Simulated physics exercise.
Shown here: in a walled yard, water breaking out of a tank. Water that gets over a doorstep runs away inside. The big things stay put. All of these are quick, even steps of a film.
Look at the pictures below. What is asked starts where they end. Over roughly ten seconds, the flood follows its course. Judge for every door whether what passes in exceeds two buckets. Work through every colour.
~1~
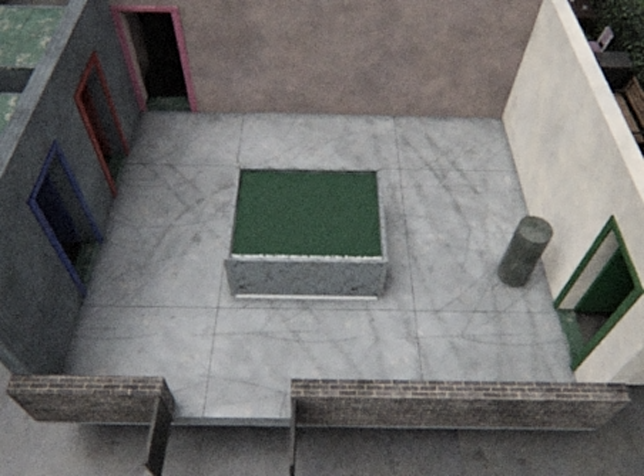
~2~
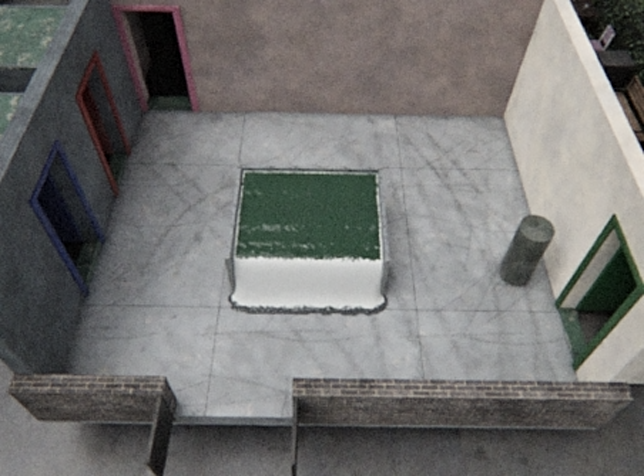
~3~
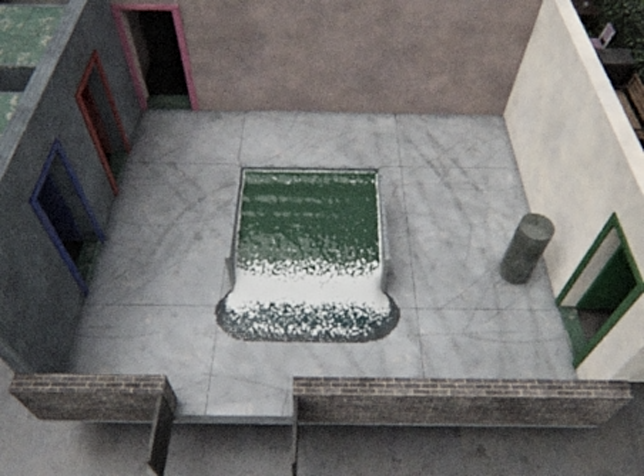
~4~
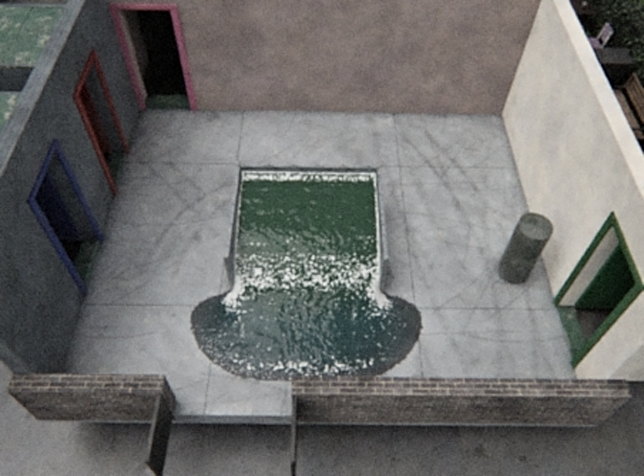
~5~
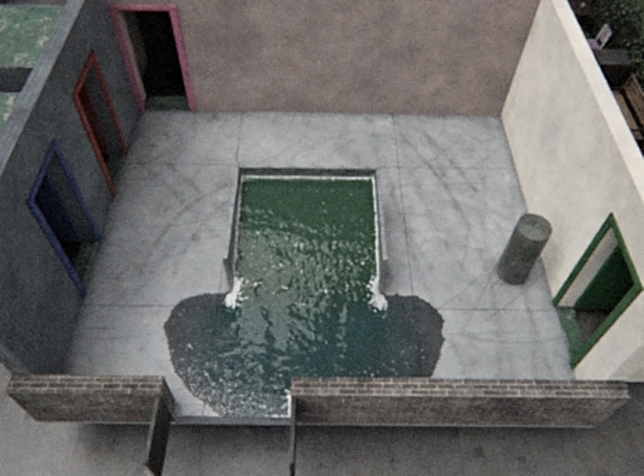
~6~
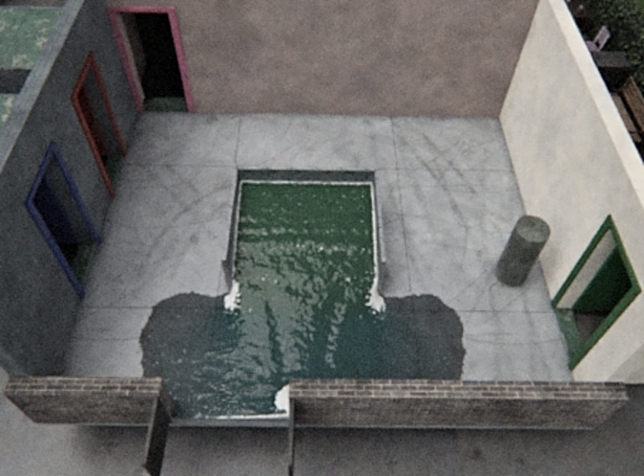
My prediction: The red door respects the limit for sure. The blue door respects the limit for sure. The green door breaks the limit for sure. The pink door respects the limit for sure.
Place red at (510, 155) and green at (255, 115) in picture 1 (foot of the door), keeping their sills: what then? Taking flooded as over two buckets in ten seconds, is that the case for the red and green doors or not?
I'd say red falls short, while green falls short.
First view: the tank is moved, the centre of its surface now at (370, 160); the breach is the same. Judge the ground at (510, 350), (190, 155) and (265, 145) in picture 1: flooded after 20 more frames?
Spot one is touched, spot two is not touched, spot three is not touched.
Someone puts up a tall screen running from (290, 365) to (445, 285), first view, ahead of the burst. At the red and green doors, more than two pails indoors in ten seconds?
With the barrier in place, red door remains below while green door remains below.
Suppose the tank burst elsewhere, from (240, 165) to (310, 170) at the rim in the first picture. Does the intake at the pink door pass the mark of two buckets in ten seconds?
As far as I can tell, the pink door breaks the threshold.
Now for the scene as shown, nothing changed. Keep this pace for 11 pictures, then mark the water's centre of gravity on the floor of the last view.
The water's middle lies around (336, 324).
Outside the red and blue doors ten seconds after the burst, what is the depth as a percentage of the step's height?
Around 20 in a hundred for the first and 20 in a hundred for the second.
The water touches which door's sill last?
It's the pink one.
A moment on, water covers 25 % of the floor; the red door not reached, the blue door not reached, the green door not reached, the pink door not reached.
Next, water covers 30 % of the floor; the red door not reached, the blue door not reached, the green door over two buckets in, the pink door not reached.
Then, water covers 50 % of the floor; the red door not reached, the blue door wet at the sill, nothing in, the green door far over two buckets in, the pink door not reached.
Later, water covers 85 % of the floor; the red door wet at the sill, nothing in, the blue door wet at the sill, nothing in, the green door far over two buckets in, the pink door wet at the sill, nothing in.
In the end, water covers 95 % of the floor; the red door wet at the sill, nothing in, the blue door wet at the sill, nothing in, the green door far over two buckets in, the pink door wet at the sill, nothing in.
